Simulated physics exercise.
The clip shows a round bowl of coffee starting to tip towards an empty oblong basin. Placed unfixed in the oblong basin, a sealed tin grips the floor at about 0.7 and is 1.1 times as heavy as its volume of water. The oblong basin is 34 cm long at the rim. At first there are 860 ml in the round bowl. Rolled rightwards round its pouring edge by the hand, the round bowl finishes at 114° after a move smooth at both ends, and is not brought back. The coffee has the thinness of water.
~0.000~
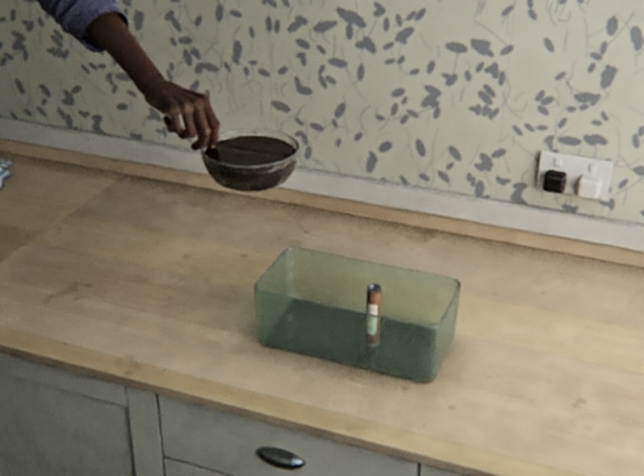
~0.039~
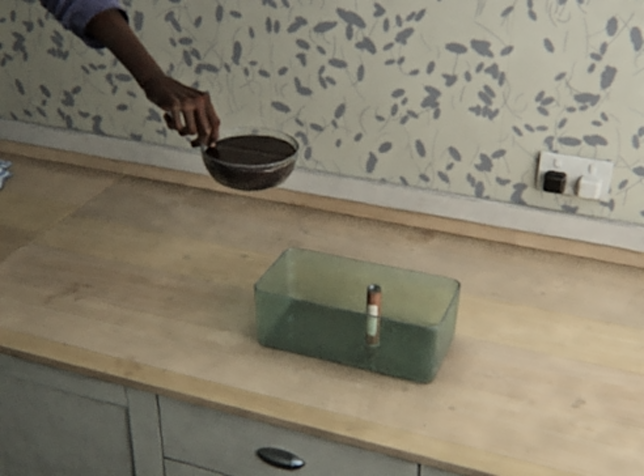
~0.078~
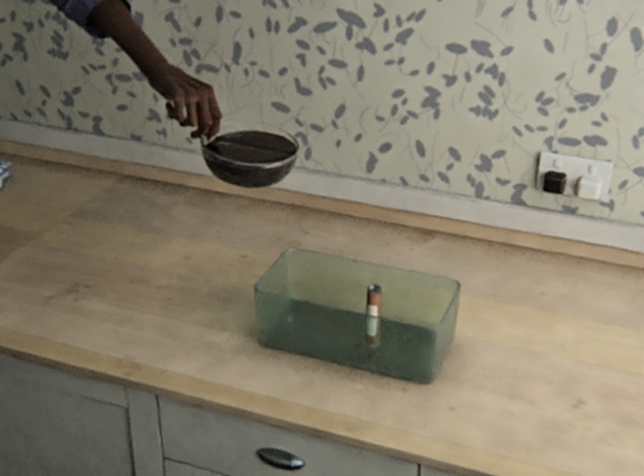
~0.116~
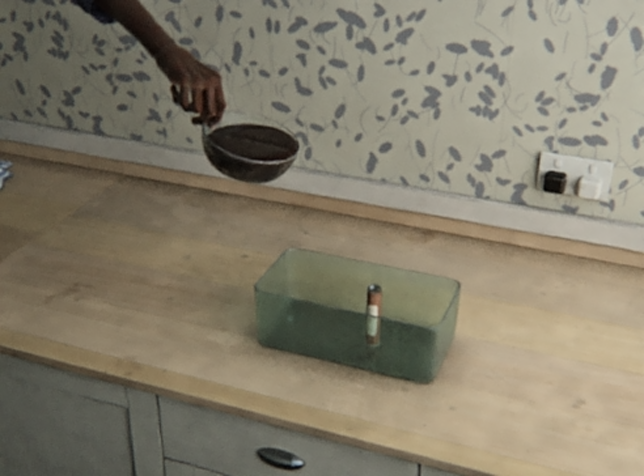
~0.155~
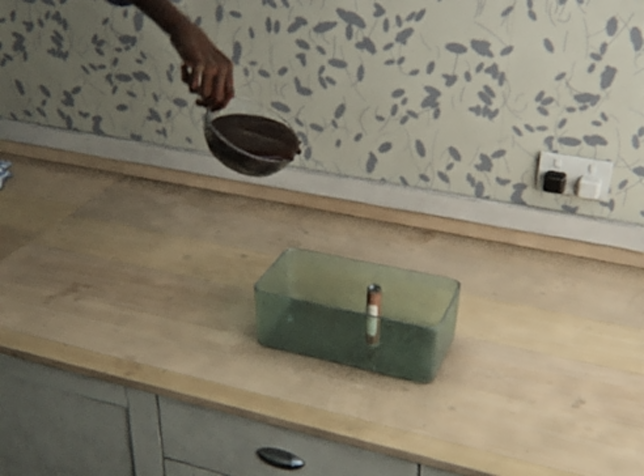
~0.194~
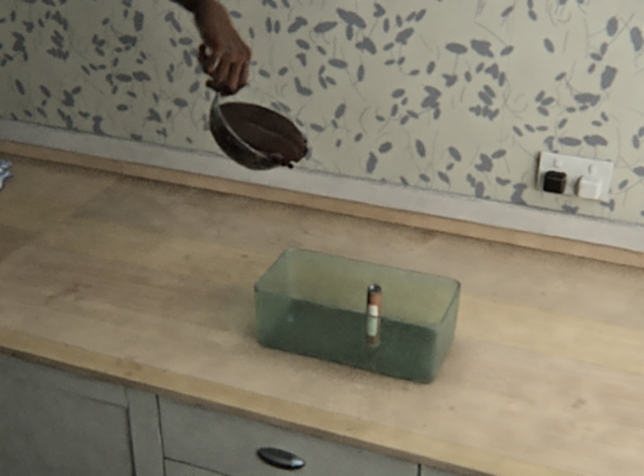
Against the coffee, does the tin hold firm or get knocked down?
It holds firm.
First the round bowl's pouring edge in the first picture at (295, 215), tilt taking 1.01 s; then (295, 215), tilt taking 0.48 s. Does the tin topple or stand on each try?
Try 1: Tipped over; try 2: Tipped over.
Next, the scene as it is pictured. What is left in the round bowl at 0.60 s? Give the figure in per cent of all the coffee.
About 0 percent.
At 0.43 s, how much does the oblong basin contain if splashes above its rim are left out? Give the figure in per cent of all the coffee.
Close to 3 in a hundred.
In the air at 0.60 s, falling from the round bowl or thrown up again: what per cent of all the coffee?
Estimate: Around 10 per cent.
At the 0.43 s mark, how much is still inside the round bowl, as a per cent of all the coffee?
I'd estimate some 14 % remains.
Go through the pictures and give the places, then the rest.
In the first picture, tilt 0°; pouring edge (295, 155); surface from (211, 145) to (295, 158); the oblong basin's rim runs from (271, 268) to (451, 305); the tin's top is at (374, 290).
In the second picture, tilt 2°; pouring edge (295, 156); surface from (210, 144) to (295, 158).
In the third picture, tilt 7°; pouring edge (295, 156); surface from (211, 139) to (295, 155).
In the fourth picture, tilt 16°; pouring edge (295, 156); surface from (211, 131) to (296, 153); 1 per cent is over the edge.
In the fifth picture, tilt 27°; pouring edge (294, 156); surface from (213, 118) to (293, 150); 5 per cent is over the edge.
In the sixth picture, tilt 40°; pouring edge (294, 156); surface from (219, 105) to (277, 134); 9 per cent is over the edge.
By 0.43 s the tilt is 111° and 14 per cent is still to pour; the tin stands where it began.
By 0.60 s the tilt is 114° and 0 per cent is still to pour; the tin stands where it began.
By 0.78 s the tilt is 114° and 0 per cent is still to pour; the tin stands where it began.
By 0.98 s the tilt is 114° and 0 per cent is still to pour; the tin stands where it began.
At rest the tin stands where it began.
